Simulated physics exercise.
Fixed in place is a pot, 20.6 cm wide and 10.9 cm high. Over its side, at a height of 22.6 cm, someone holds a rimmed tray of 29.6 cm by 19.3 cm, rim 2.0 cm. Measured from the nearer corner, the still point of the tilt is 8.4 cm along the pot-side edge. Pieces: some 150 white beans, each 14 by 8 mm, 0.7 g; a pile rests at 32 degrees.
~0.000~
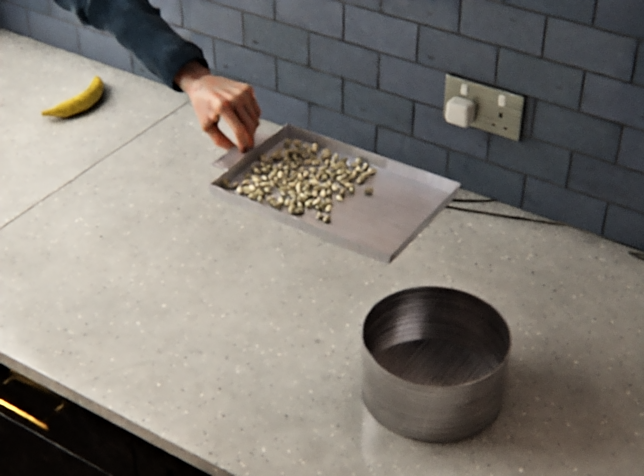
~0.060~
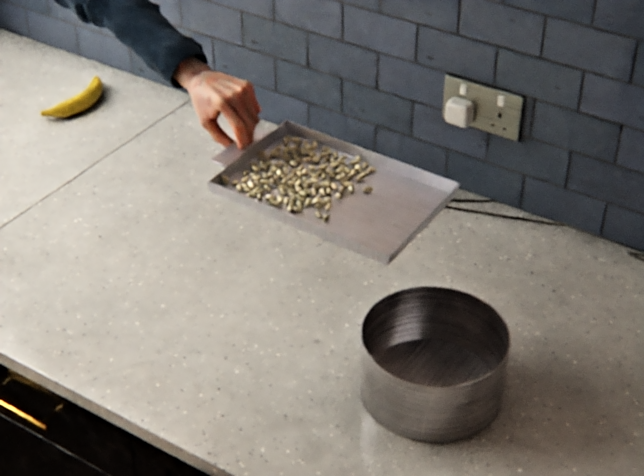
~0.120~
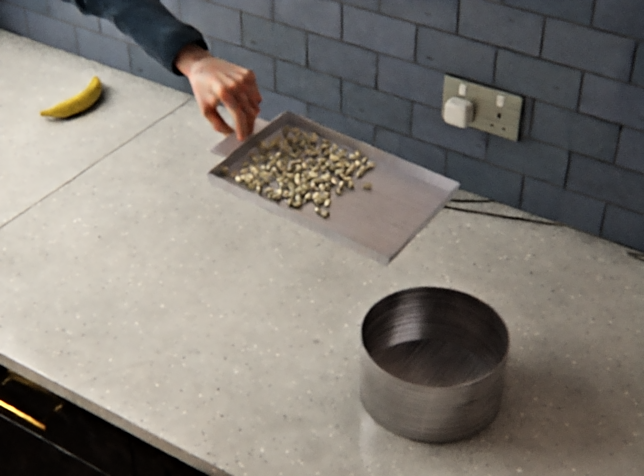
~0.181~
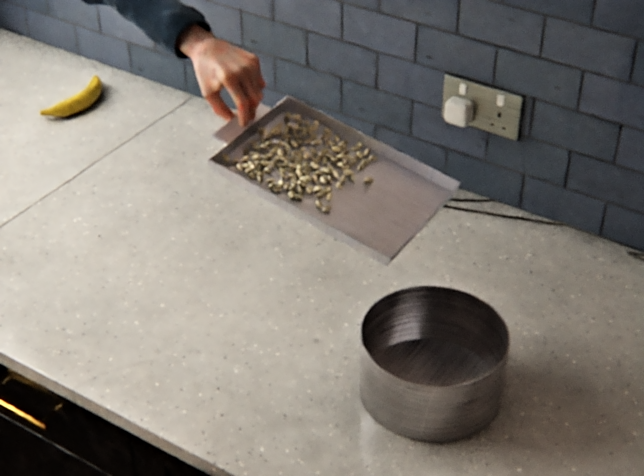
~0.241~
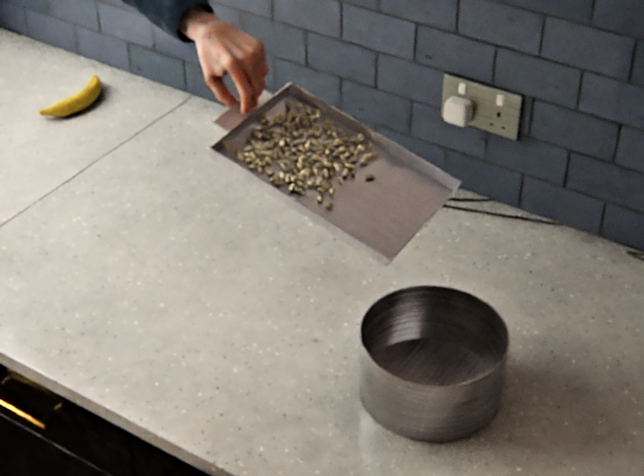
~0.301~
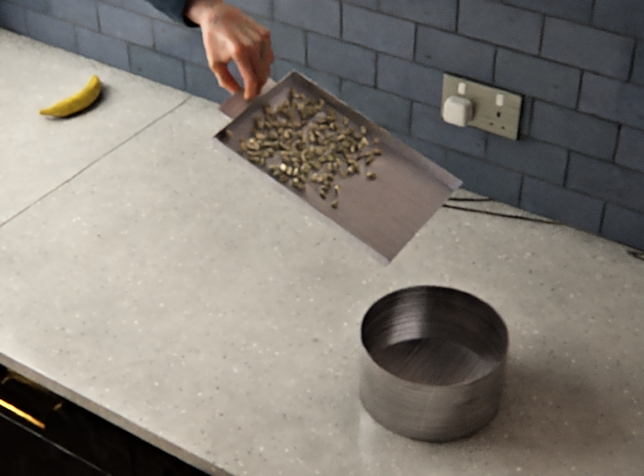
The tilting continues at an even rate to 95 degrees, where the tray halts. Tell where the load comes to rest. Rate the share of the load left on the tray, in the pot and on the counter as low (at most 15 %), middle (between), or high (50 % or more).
Tray - low, pot - high, counter - low.
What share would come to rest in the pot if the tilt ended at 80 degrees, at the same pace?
Estimate: Roughly 55 percent.
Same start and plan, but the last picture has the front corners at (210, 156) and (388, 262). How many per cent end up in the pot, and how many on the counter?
You'd end with pot at 100 and counter at 0.
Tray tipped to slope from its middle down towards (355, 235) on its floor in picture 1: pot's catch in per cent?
Something like 100 per cent of the pieces.
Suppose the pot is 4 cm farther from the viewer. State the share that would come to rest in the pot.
Around 95 per cent.
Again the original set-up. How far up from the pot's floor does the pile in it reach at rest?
It reaches roughly 1.5 cm.
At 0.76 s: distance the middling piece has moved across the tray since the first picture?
It has moved some 19 cm from its start.
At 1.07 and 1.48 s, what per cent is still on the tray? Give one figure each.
In turn: 45, 15.
After 0.76 s, tilt 55 degrees; the tray holds 95 %, the pot 0 %.
After 1.07 s, tilt 80 degrees; the tray holds 45 %, the pot 50 %.
Then, at 1.48 s, tilt 95 degrees; the tray holds 15 %, the pot 65 %.
In the end, at 2.7 s, tray 0 %, pot 90 %, counter 5 %.
